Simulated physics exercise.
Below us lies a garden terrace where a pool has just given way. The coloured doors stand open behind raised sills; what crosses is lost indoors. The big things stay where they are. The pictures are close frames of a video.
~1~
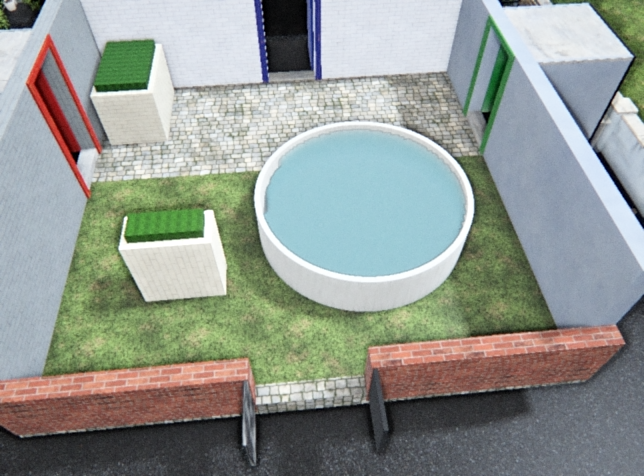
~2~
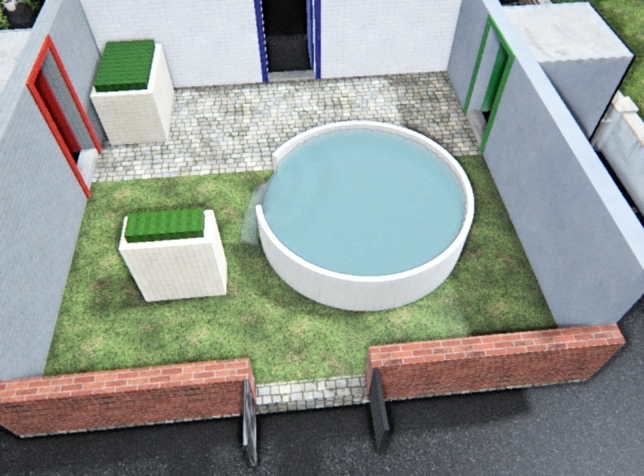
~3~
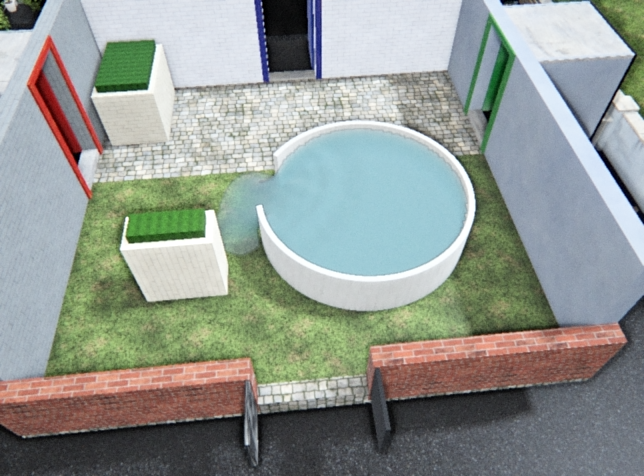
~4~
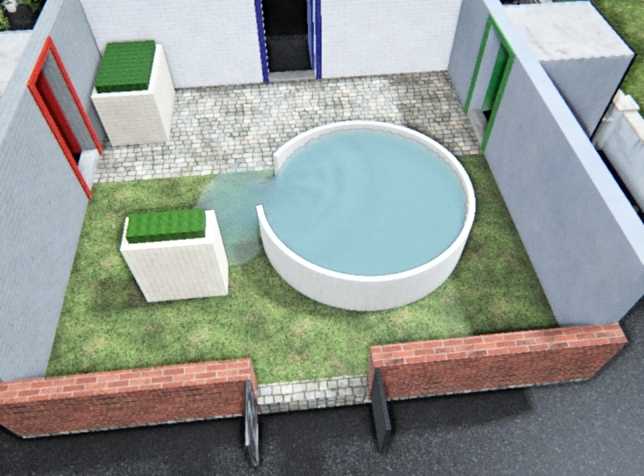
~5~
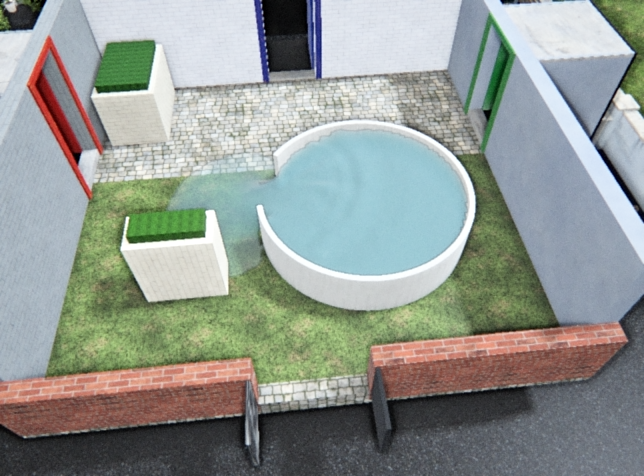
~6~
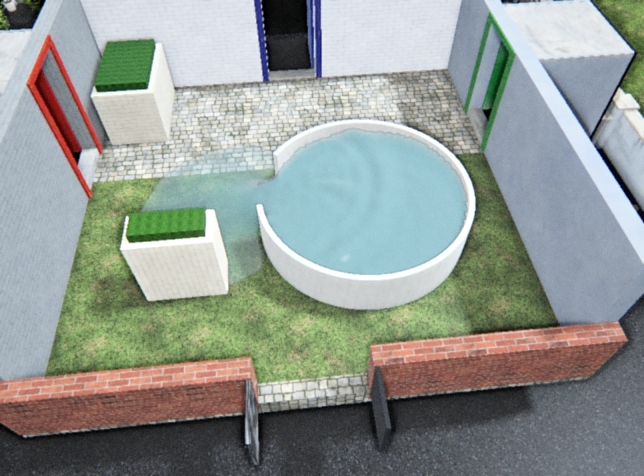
At the start, a round white pool sits full and still in a walled garden between red, blue and green doorways. A gap opens in its left side and water pours onto the grass, then spreads left behind the nearer planter and over the paving's edge, while ripples cross the pool.
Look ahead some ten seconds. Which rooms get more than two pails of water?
One by one: The red door takes more than that; the blue door takes more than that; the green door stays under that.
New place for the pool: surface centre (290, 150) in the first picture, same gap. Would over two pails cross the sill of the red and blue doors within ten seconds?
In short: The red door lets more in; the blue door keeps below it.
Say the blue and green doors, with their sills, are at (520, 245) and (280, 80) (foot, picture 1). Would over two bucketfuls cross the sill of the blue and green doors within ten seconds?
My reading: Blue stays under, green stays under.
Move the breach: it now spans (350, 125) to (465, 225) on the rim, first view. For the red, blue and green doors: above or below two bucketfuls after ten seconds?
My reading: The red door holds; the blue door passes that mark; the green door lets more in.
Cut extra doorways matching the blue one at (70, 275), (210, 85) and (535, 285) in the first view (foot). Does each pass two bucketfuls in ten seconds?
As listed: Goes over, lets more in, holds.
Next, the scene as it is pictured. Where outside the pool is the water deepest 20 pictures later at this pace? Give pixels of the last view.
At about (116, 94).
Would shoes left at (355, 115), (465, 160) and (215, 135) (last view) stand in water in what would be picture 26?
In turn: Dry, not flooded, under water.
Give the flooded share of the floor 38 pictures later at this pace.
About 80 per cent.
A moment on, water covers 25 % of the floor; the red door wet at the sill, nothing in, the blue door not reached, the green door not reached.
Next, water covers 35 % of the floor; the red door under two buckets in, the blue door not reached, the green door not reached.
Then, water covers 45 % of the floor; the red door far over two buckets in, the blue door wet at the sill, nothing in, the green door not reached.
Later, water covers 80 % of the floor; the red door far over two buckets in, the blue door under two buckets in, the green door not reached.
In the end, water covers 100 % of the floor; the red door far over two buckets in, the blue door over two buckets in, the green door wet at the sill, nothing in.
